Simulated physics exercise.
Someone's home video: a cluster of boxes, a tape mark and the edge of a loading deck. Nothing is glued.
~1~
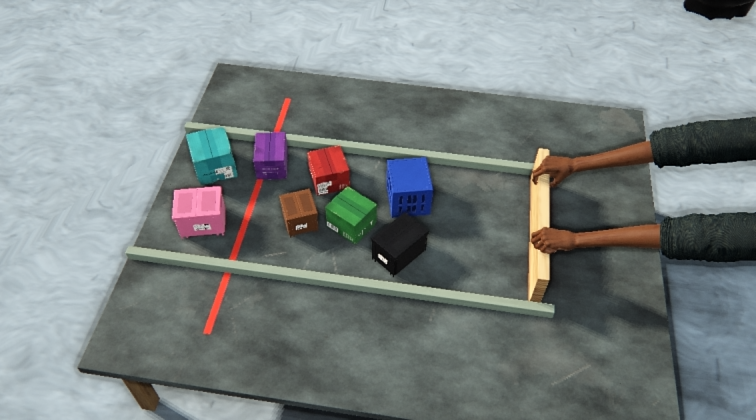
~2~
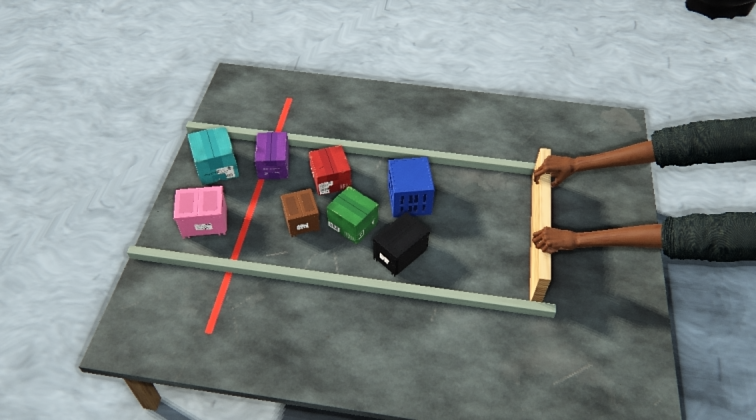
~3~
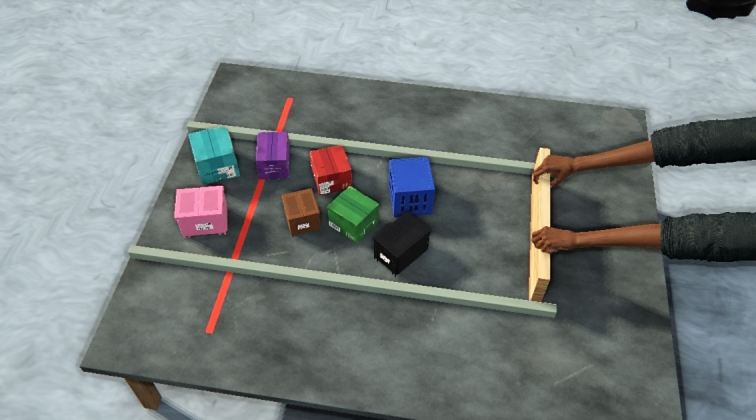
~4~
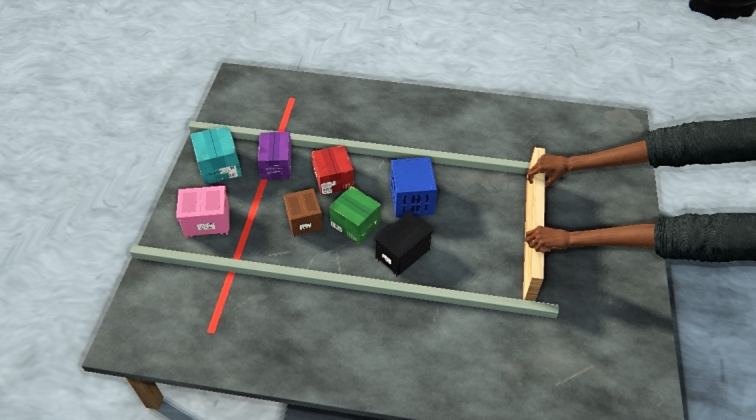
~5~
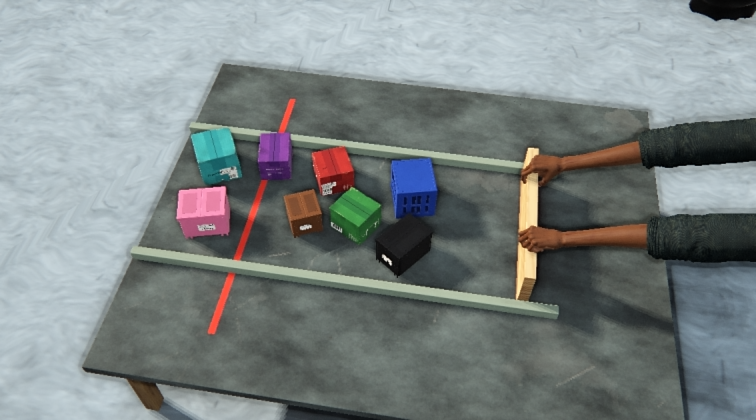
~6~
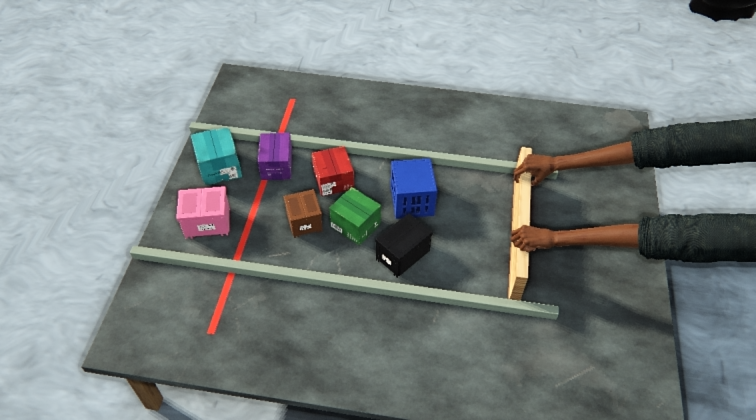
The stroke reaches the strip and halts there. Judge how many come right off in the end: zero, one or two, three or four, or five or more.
Just one or two fall.
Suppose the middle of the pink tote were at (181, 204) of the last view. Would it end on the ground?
Started there, the object is not lost.
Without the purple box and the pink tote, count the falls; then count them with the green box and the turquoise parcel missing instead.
Going first to second: 0 and 0.
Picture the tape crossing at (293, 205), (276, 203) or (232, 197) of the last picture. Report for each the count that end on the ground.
0, 1, 3.
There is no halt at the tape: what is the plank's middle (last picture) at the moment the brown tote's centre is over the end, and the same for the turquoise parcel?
(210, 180) and (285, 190), more or less.
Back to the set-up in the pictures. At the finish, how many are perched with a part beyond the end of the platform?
In total, 2 of them.
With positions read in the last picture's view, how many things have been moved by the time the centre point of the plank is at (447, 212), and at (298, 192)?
Counting first: 0, next 8.
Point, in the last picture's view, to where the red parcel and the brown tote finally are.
They finish at roughly (216, 151) and (193, 227) respectively.
Early on, none off yet; turquoise parcel at rest near (217, 156); pink tote at rest near (205, 213); purple box at rest near (276, 156).
A while later, none off yet; turquoise parcel travelled about its own width near (191, 154); pink tote travelled a little near (196, 214); purple box travelled about its own width near (231, 149).
Finally, the number that fall off is one or two; lost, turquoise parcel.
